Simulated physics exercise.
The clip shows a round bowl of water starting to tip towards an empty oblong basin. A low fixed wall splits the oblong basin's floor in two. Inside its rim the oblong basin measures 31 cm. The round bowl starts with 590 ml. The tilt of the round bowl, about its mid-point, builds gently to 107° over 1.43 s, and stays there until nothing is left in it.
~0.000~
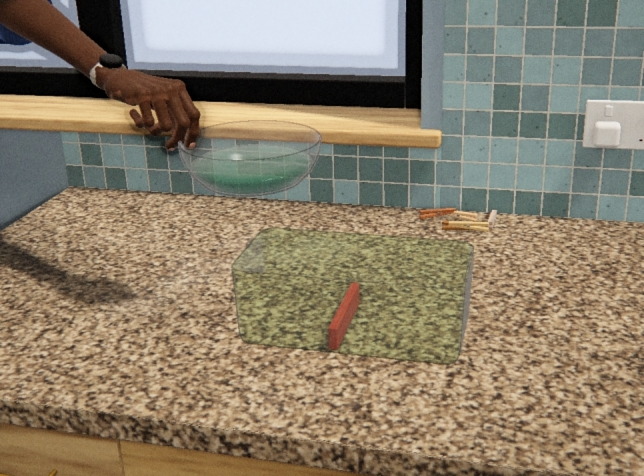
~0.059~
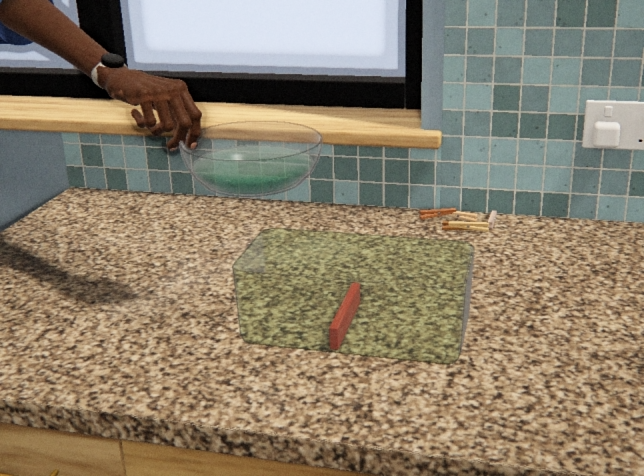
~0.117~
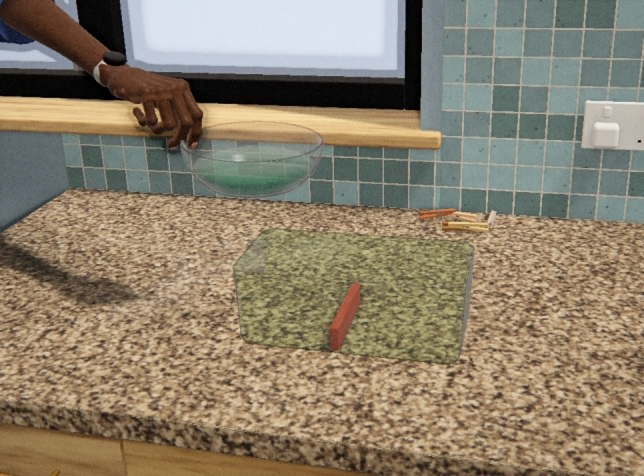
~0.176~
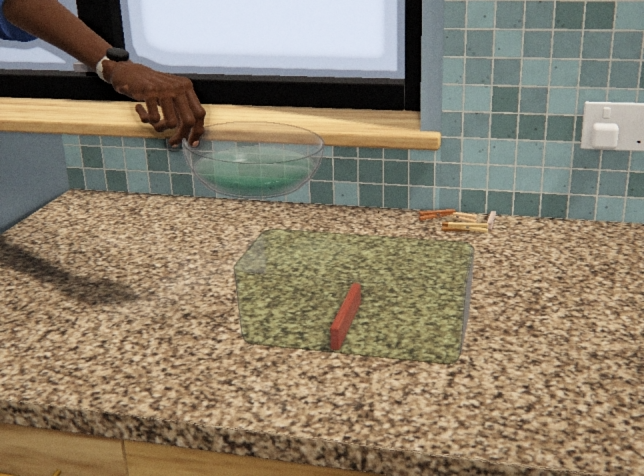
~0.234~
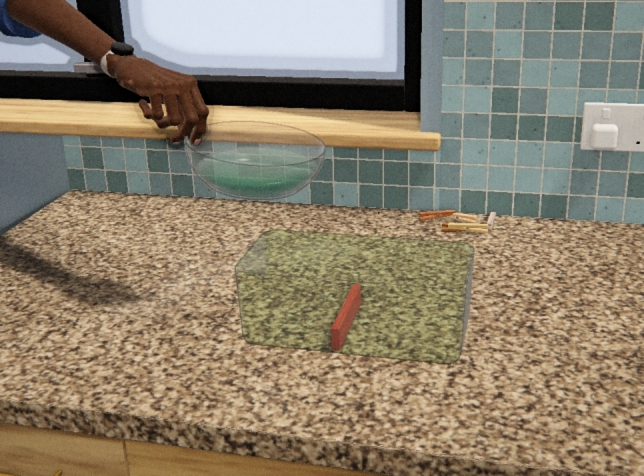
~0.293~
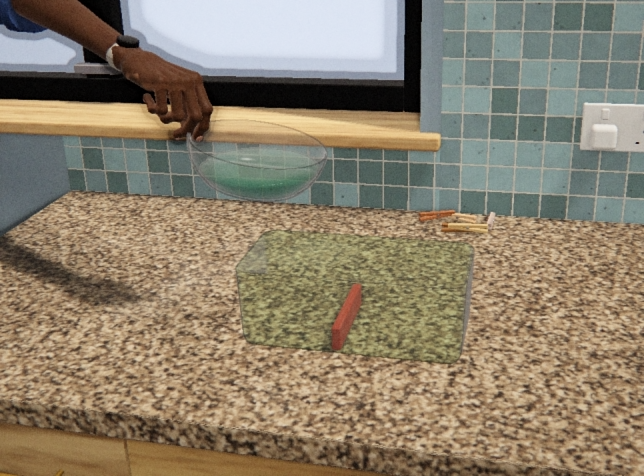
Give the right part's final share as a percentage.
Roughly 61 per cent is past the wall.
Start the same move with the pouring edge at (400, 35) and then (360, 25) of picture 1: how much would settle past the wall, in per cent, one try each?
In turn about 65 and 90 per cent.
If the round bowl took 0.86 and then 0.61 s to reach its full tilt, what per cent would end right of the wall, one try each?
In turn about 55 and 50 per cent.
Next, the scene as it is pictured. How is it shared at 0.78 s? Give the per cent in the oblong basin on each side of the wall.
Left about 3, right about 20.
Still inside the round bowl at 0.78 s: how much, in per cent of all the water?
About 48 per cent.
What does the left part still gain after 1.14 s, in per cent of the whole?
Near 3 in a hundred.
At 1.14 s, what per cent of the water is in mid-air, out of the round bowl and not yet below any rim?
About 3 per cent.
By 0.78 s the tilt is 62° and 47 per cent is still to pour, 3 is left of the wall and 20 right of it.
By 1.14 s the tilt is 97° and 1 per cent is still to pour, 36 is left of the wall and 60 right of it.
By 1.52 s the tilt is 107° and 0 per cent is still to pour, 39 is left of the wall and 61 right of it.
By 1.93 s the tilt is 107° and 0 per cent is still to pour, 39 is left of the wall and 61 right of it.
At rest 39 per cent lies left of the wall, 61 right of it and 0 outside.
